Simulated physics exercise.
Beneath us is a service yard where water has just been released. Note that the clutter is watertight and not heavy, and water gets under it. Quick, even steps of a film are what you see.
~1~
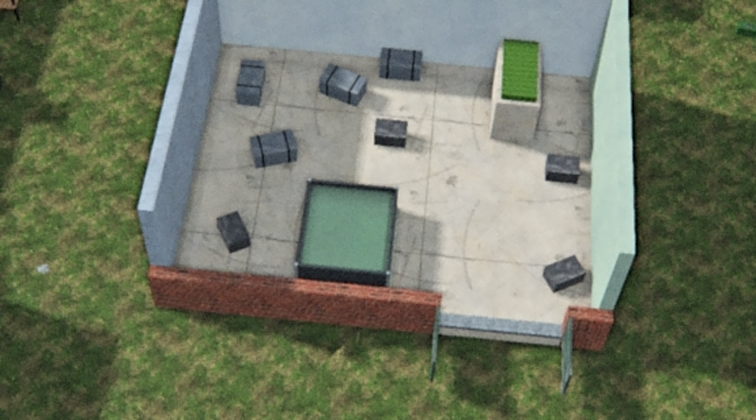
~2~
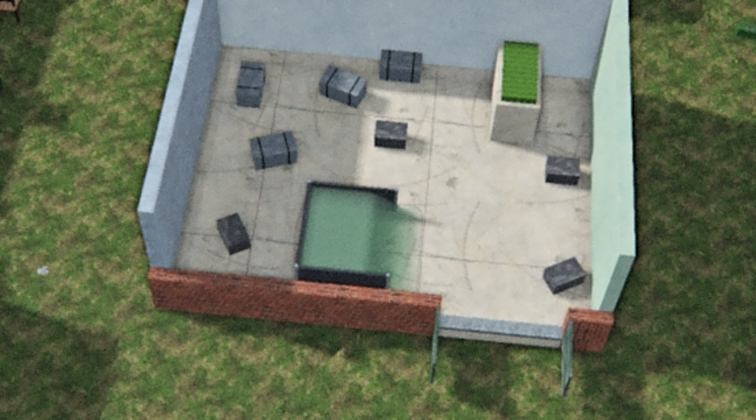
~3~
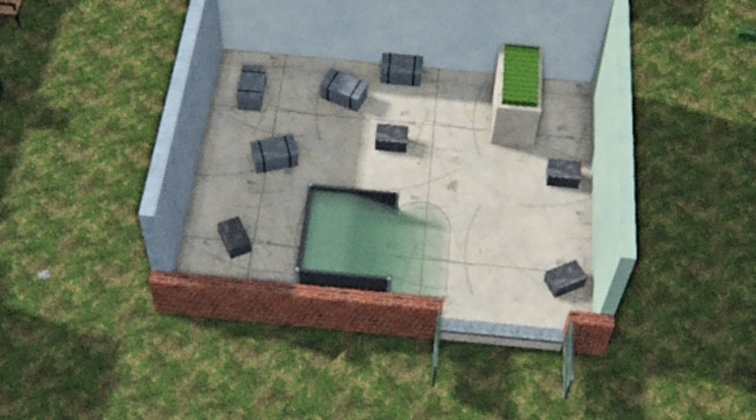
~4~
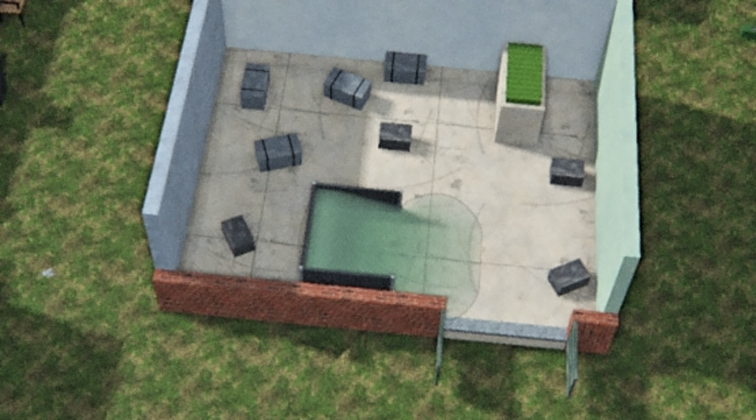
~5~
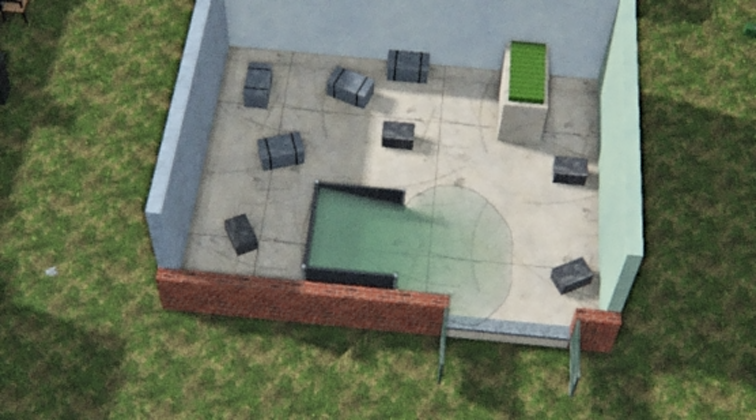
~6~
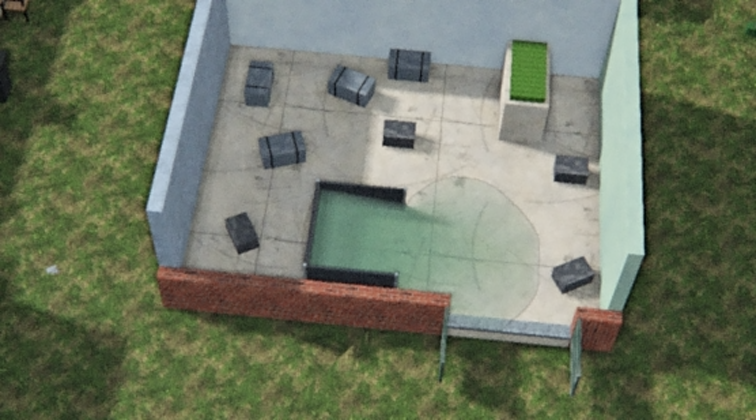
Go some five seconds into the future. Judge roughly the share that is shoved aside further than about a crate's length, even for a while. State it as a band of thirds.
Looks to me like under one in three get shifted a long way.
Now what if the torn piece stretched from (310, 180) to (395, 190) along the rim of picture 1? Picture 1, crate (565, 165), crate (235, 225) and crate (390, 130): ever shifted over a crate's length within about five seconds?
Well, in order they come out as below the mark, below the mark and over the mark.
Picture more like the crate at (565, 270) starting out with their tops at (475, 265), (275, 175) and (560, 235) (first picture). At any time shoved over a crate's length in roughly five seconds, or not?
Going by the order given: Travels that far, stays in place, travels that far.
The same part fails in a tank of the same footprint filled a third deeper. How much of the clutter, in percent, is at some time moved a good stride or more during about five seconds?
Share displaced: Approx. 20 percent.
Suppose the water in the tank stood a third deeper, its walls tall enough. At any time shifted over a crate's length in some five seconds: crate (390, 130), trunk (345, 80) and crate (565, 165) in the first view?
Taking them as listed, the first stopped before it, the second stopped before it and the third reached the mark.
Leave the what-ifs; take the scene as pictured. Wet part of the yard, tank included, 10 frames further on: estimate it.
About 40 percent.
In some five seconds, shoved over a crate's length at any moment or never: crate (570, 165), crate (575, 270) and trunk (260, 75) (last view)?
First displaced that much, second displaced that much, third under that distance.
A moment on, 0 of 8 are well off their spots; 0 afloat.
Next, 1 of 8 are well off their spots; 2 afloat.
Later, 2 of 8 are well off their spots; 2 afloat.
In the end, 2 of 8 are well off their spots, and 2 have been at some point; 2 afloat.
